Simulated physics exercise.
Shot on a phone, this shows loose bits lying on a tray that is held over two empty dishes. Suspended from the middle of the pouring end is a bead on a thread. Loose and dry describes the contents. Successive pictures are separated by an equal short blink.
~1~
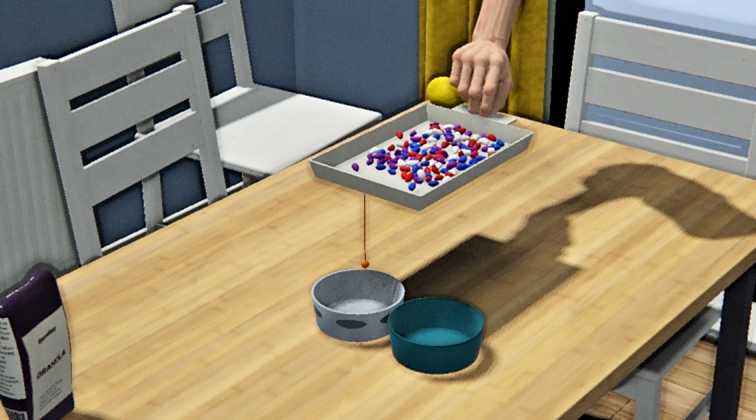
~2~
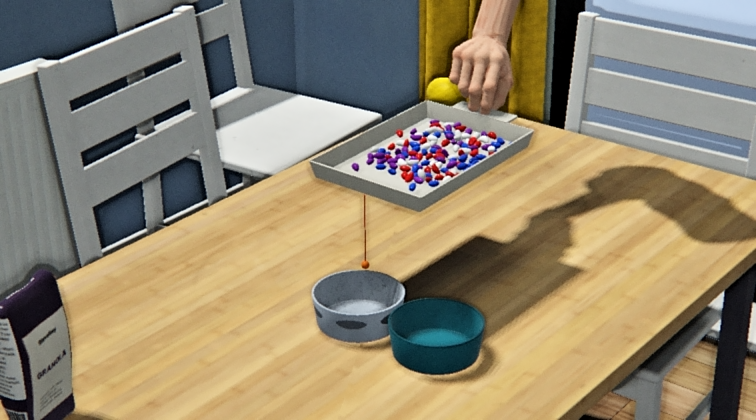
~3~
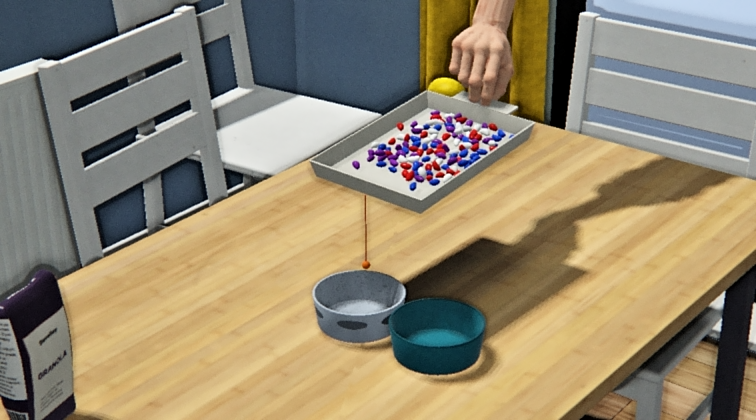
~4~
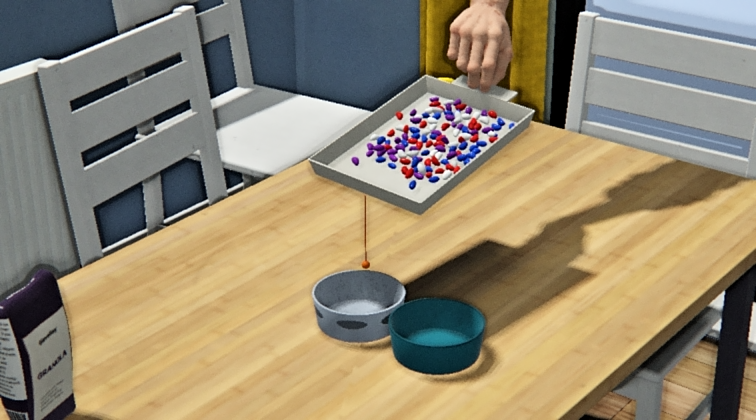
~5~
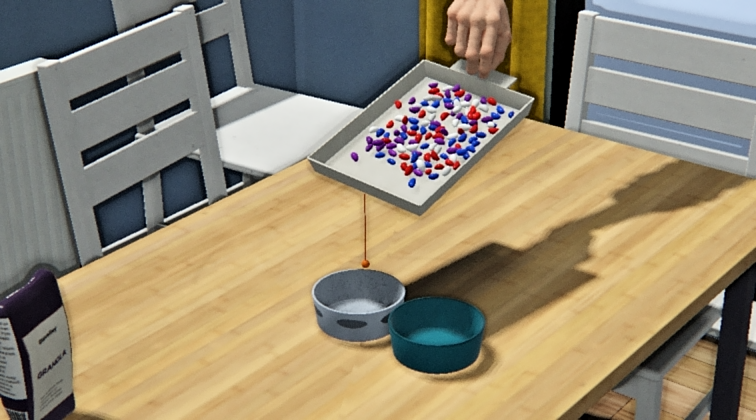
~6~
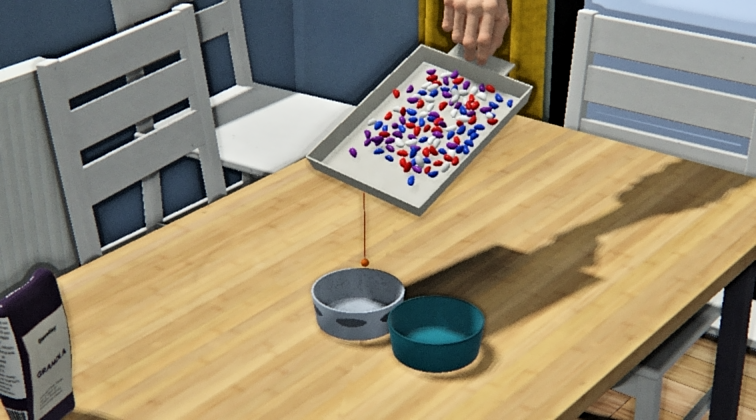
In the video, a hand holds a tray of red, blue, purple and white jelly beans above two empty dishes on a wooden table, then gradually raises its far end, tilting the tray toward its lower right corner.
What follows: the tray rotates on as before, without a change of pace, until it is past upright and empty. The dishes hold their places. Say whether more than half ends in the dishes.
Between them the dishes get the bulk of it.
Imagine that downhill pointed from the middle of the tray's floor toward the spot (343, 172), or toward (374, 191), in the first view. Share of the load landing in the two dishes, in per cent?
Roughly 0 percent first and 60 percent second.
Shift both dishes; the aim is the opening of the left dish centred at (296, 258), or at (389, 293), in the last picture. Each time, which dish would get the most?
The right-hand one the first time, the left-hand one the second.
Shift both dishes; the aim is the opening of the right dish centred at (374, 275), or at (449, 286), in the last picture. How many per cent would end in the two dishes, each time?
The first try gives 20 per cent, the second 10 per cent.
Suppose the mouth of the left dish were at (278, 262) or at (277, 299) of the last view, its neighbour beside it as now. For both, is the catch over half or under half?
The dishes end up with the lesser share in the first try and the lesser share in the second.
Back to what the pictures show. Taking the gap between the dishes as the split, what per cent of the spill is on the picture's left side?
I'd say some 40 in a hundred.
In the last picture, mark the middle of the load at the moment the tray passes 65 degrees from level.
I'd mark the middle close to (399, 180).
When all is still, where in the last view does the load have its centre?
Roughly pixel (383, 327).
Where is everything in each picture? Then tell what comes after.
Corners of the pouring end at (315, 160) and (420, 193), level; middle of the load at (440, 154), jelly beans; left dish at (329, 322); right dish at (407, 354); bead on its thread at (365, 264), in the first picture.
Corners of the pouring end at (315, 160) and (420, 194), level; middle of the load at (441, 153), in the second picture.
Corners of the pouring end at (316, 160) and (420, 196), tipped barely, lowest at the right corner; middle of the load at (441, 148), in the third picture.
Corners of the pouring end at (314, 158) and (420, 199), tipped a little, lowest at the right corner; middle of the load at (441, 139), in the fourth picture.
Corners of the pouring end at (313, 157) and (419, 201), tipped clearly, lowest at the right corner; middle of the load at (440, 131), in the fifth picture.
Corners of the pouring end at (312, 155) and (418, 203), tipped clearly, lowest at the right corner; middle of the load at (438, 122); left dish at (329, 321); right dish at (407, 352), in the sixth picture.
Soon, tray tipped steeply; nearly all on the tray; a stray few in the air.
A while on, tray tipped past a quarter turn; about a third on the tray; about a quarter in the right dish; about a quarter in the left dish; a small part outside both; a small part in the air.
Towards the end, tray tipped past a quarter turn; about a third in the right dish; about half in the left dish; a small part outside both.
Finally, tray tipped past a quarter turn; about a third in the right dish; about half in the left dish; a small part outside both.
